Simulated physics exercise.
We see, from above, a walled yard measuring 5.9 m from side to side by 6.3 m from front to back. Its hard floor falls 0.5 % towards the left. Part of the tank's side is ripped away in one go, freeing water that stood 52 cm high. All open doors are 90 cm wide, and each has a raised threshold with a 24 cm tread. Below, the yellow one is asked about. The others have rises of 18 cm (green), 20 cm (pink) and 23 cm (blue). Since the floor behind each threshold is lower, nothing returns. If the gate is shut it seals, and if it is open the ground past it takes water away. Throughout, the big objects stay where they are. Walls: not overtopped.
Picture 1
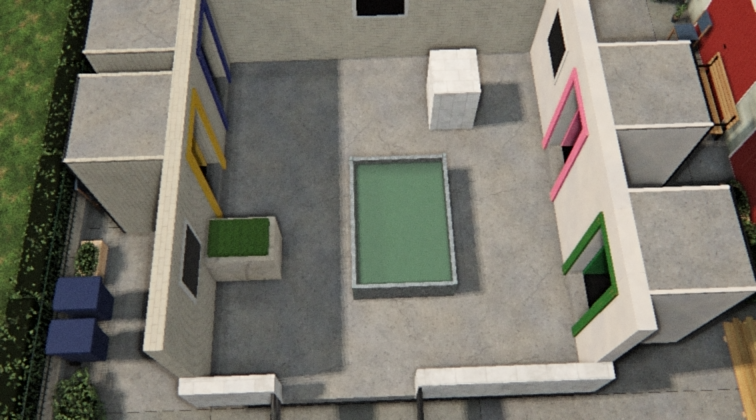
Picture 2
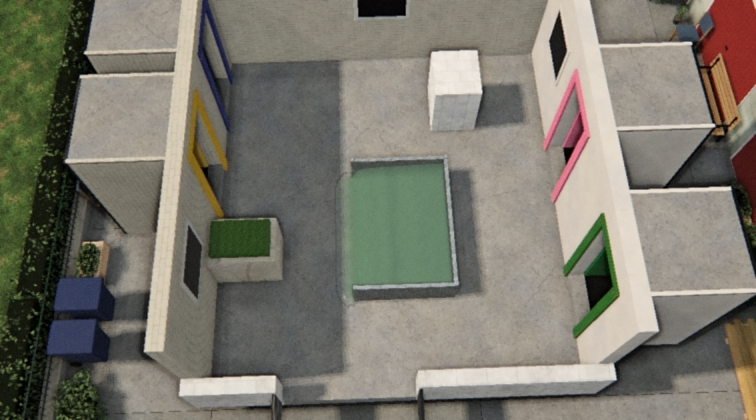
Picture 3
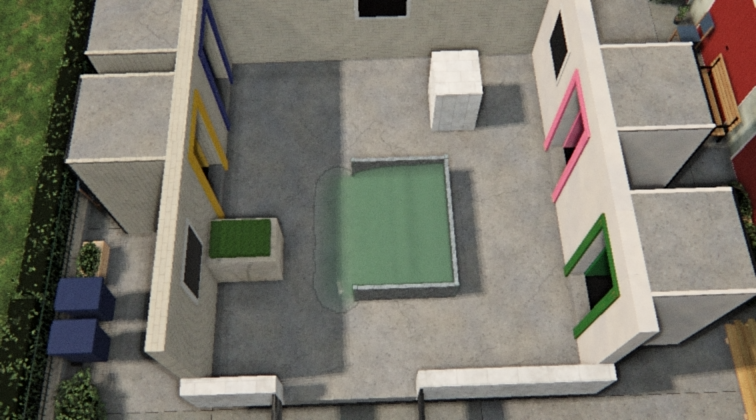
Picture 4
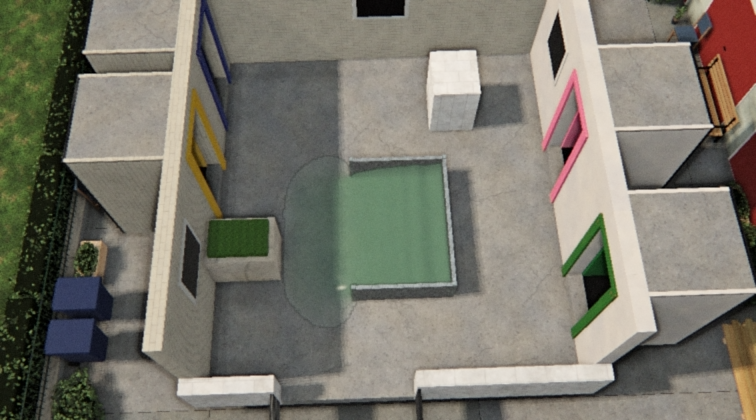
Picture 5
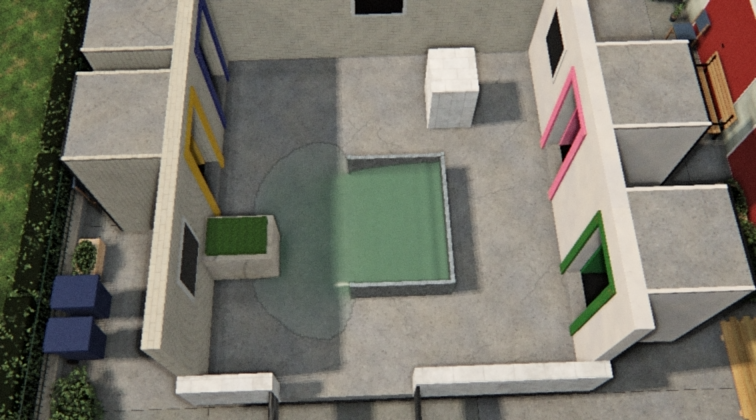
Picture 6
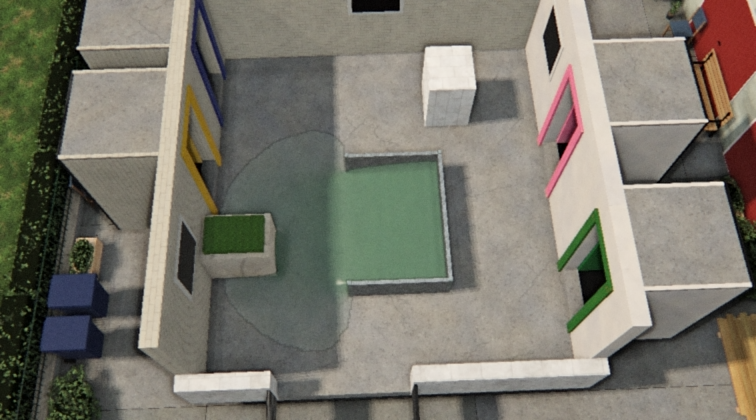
A walled yard with a grey hard floor is seen from high above, with grass beyond its left side. A green-tinted tank of water sits in the middle, near a white block and a grass-topped planter, with yellow and blue doorways on the left and pink and green on the right. The tank's left side vanishes and water spreads leftward in a widening, rounded sheet, passing around the planter, while the view shifts very slightly.
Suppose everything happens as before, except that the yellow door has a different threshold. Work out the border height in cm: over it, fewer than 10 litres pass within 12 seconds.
Border at about 28 cm.
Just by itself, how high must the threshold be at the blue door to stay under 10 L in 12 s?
Blue: Roughly 13.0 cm.
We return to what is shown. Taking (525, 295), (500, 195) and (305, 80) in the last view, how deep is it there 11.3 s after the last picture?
Taking the spots in order: About 3, 3 and 6 centimetres.
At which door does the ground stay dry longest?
I'd say the green door.
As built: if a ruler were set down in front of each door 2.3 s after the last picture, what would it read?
In cm: Green 0, pink 0, yellow 19, blue 11.
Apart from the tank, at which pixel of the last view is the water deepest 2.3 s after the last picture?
Around pixel (226, 66).
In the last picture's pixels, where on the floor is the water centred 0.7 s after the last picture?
Around (330, 231).
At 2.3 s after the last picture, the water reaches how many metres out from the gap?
Near 4.2 metres, give or take.
Then, 0.7 s after the last picture water covers 30 % of the floor, deepest (36 cm) near (288, 253); 31 cm at the yellow door, 1 litre in over its 25 cm threshold.
Then, 2.3 s after the last picture water covers 35 % of the floor, deepest (32 cm) near (226, 66); 19 cm at the yellow door, 24 litres in over its 25 cm threshold.
Then, 11.3 s after the last picture water covers 95 % of the floor, deepest (8 cm) near (478, 373); 5 cm at the yellow door, 24 litres in over its 25 cm threshold.
At the yellow door as built, the water peaked near 33 cm, 1.1 s after the last picture.
Run again over the same 12 s with other heights there, 24 litres in over 25 cm, 1 litre over 34 cm. The limit of 10 litres is kept from about 28 cm up.
